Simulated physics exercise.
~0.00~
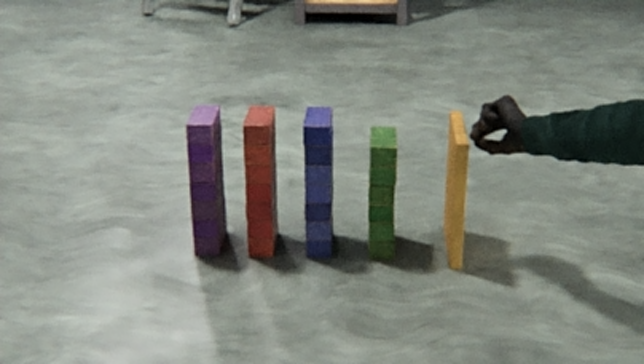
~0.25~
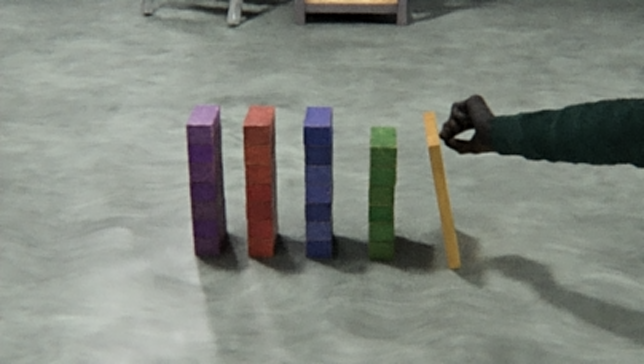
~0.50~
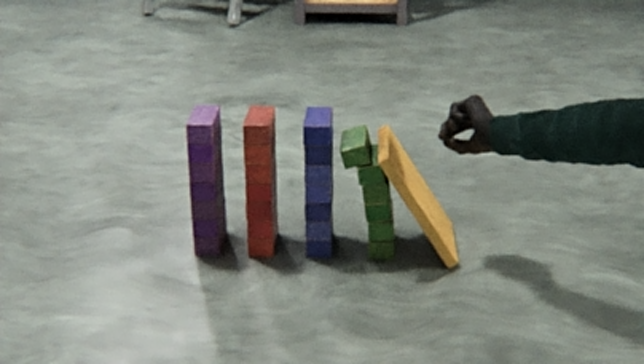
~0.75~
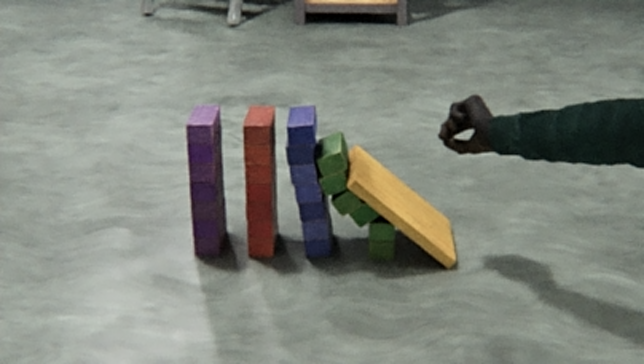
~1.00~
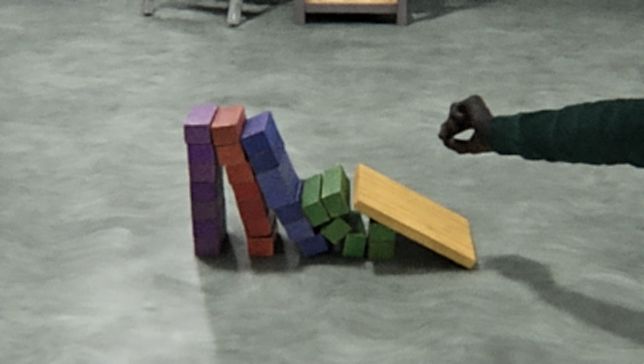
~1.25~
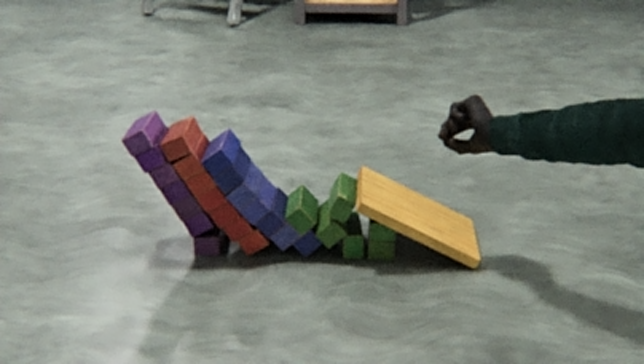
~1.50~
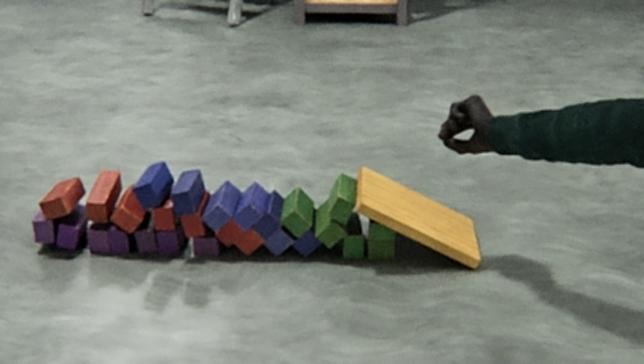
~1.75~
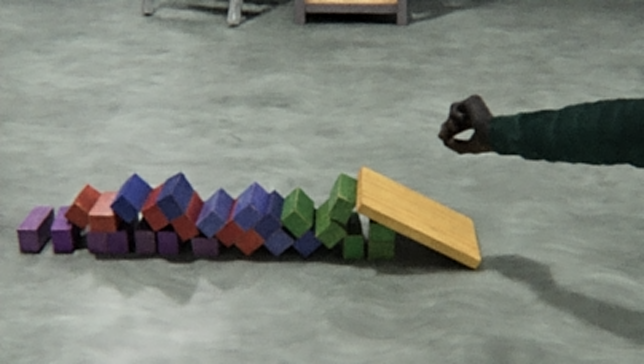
A yellow board, pushed by a dark hand, tips left into a row of green, blue, red and purple block piles, which topple leftward one after another until all four lie collapsed in a jumbled line, with the board resting slanted on the green blocks.
